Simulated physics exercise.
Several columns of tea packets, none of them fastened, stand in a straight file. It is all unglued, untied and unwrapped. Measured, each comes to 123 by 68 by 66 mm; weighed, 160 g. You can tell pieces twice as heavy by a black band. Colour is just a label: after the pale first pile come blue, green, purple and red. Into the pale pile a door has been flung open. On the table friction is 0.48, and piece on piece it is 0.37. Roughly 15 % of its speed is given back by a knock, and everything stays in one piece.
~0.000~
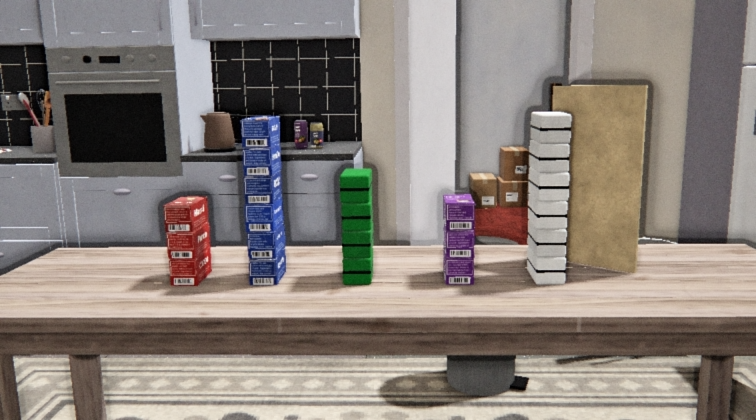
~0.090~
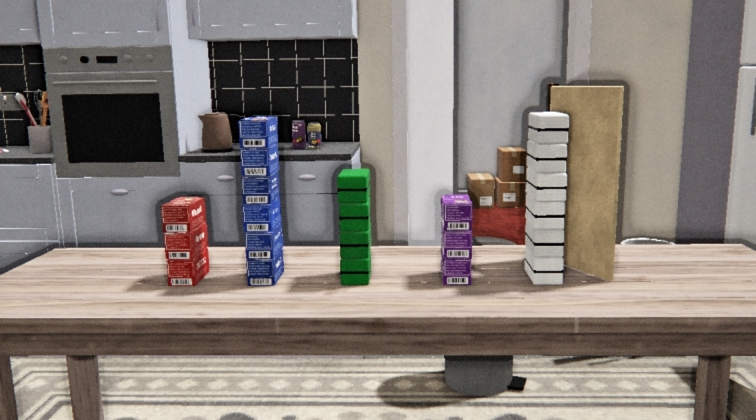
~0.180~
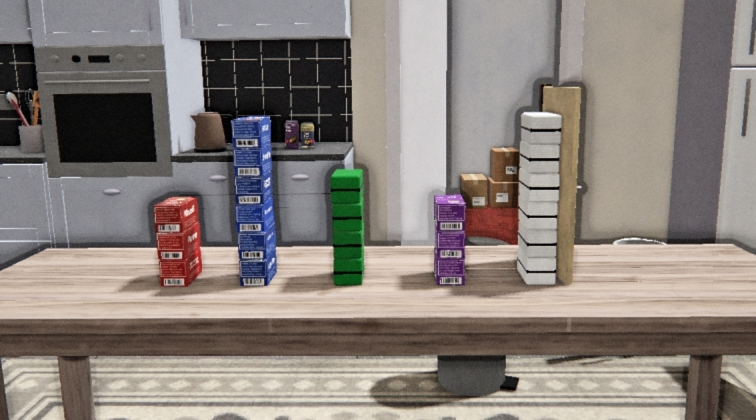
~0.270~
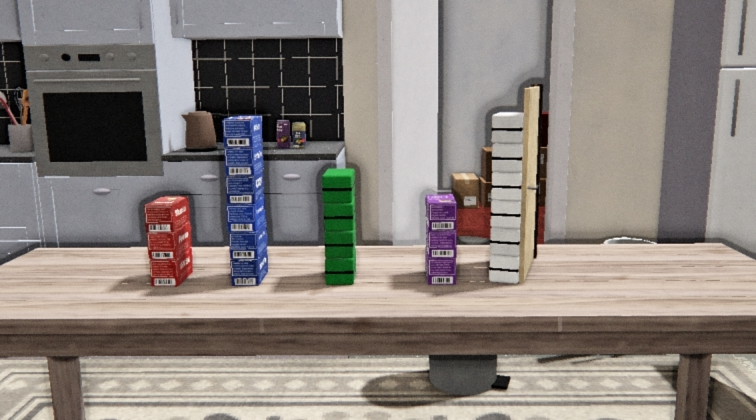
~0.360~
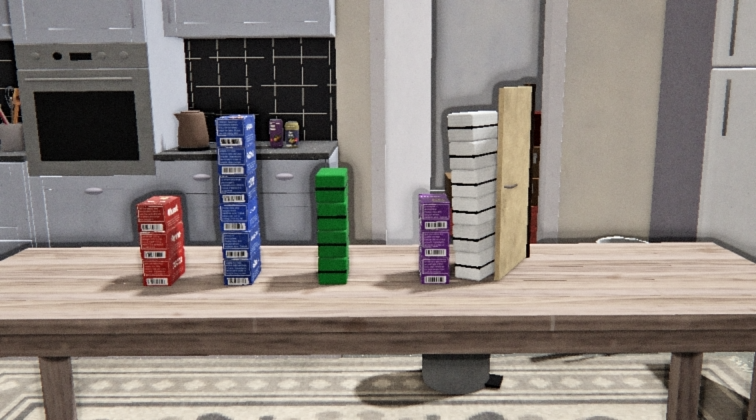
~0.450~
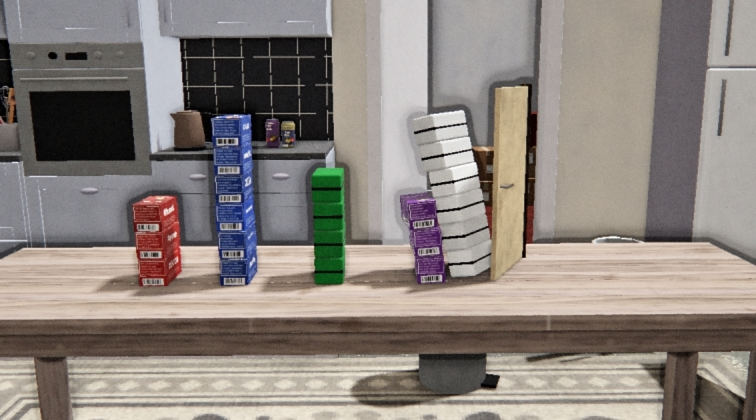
At the start, red, blue, green, purple and white stacks of small packets stand in a row on a wooden table. A pale wooden door swings round beside the white stack and shoves it left, up against the purple one. The white stack then leans left, and the purple stack tilts slightly.
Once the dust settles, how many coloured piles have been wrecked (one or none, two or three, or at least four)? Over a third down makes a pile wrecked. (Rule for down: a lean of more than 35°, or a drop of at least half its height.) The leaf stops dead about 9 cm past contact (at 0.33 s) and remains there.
I count a single one at most of the piles as wrecked.
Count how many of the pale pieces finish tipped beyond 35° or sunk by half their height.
The count is 5.
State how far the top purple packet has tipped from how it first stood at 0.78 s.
Angle at that time, about 50 degrees.
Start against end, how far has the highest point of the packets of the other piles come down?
Roughly 0 centimetres lower at the end.
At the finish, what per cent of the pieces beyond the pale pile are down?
Somewhere near 20 in a hundred.
By 0.52 s, 0 of the pale pile down; none of the 16 other packets down, 3 disturbed; top purple packet tilted 10°.
By 0.66 s, 5 of the pale pile down; none of the 16 other packets down, 3 disturbed; top purple packet tilted 35°, 21 mm lower.
By 0.78 s, 5 of the pale pile down; 3 of the 16 other packets down; top purple packet tilted 55°, 8 cm lower.
When it is over (1.5 s), 5 of the pale pile down; 3 of the 16 other packets down; top purple packet tilted 61°, 8 cm lower; top green packet moved 6 mm. Wrecked, purple. In pixels of the last frame, middles, top purple packet near (359, 244), top green packet near (326, 185).
